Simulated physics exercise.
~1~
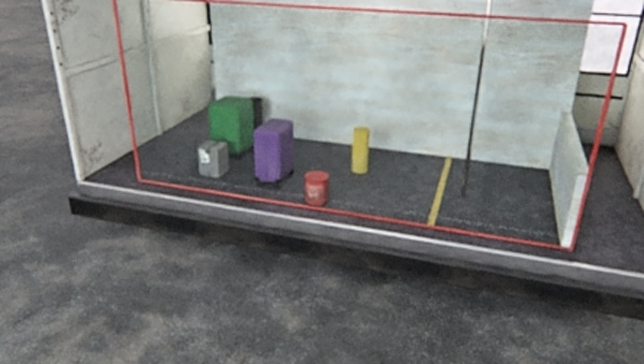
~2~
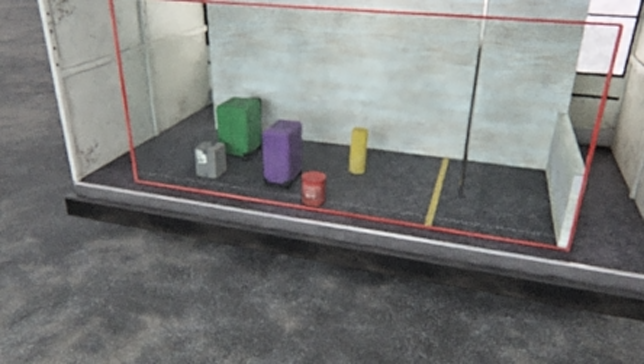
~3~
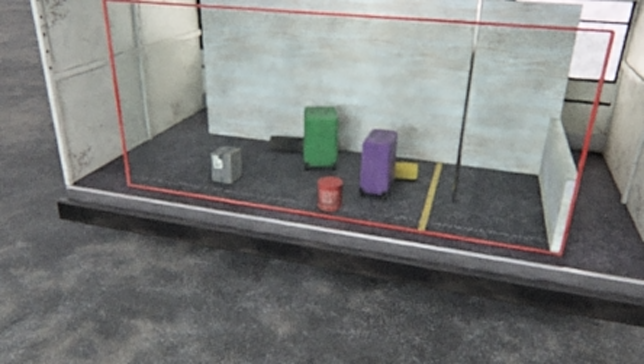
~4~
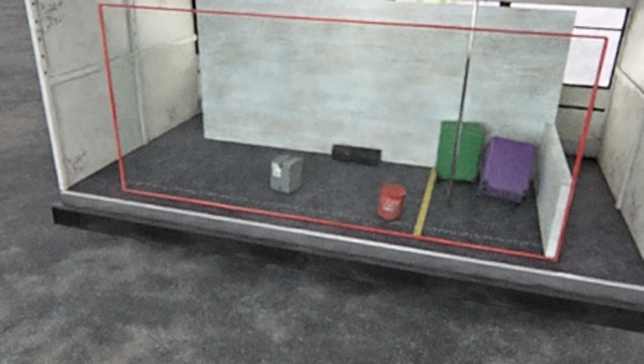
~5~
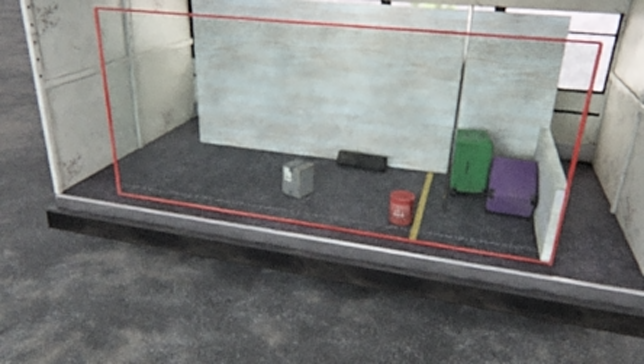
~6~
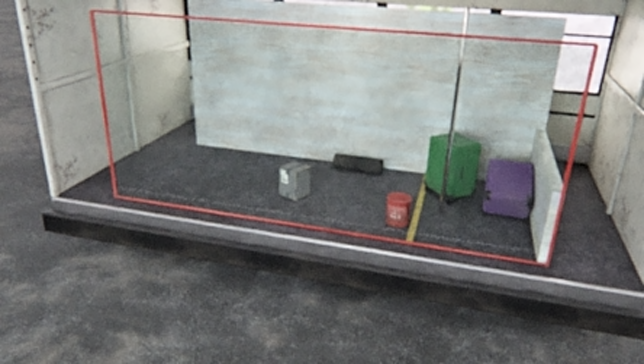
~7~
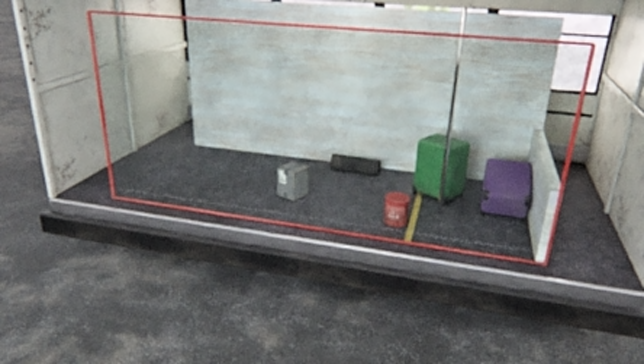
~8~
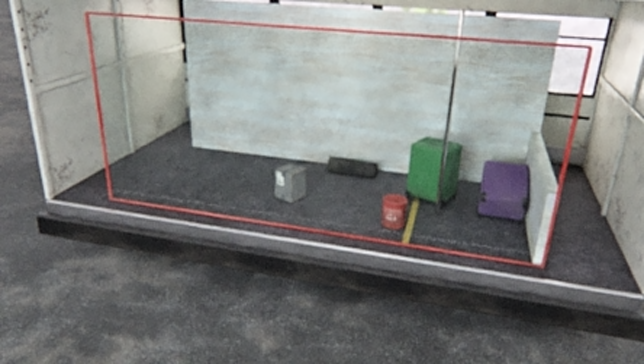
In the video, wheeled cases, a carton, a bucket and a yellow roll shift right across an open bay; the purple case tips over near the right wall, the green case rolls back slightly but stays past the yellow line, and the red bucket and grey carton stop short.
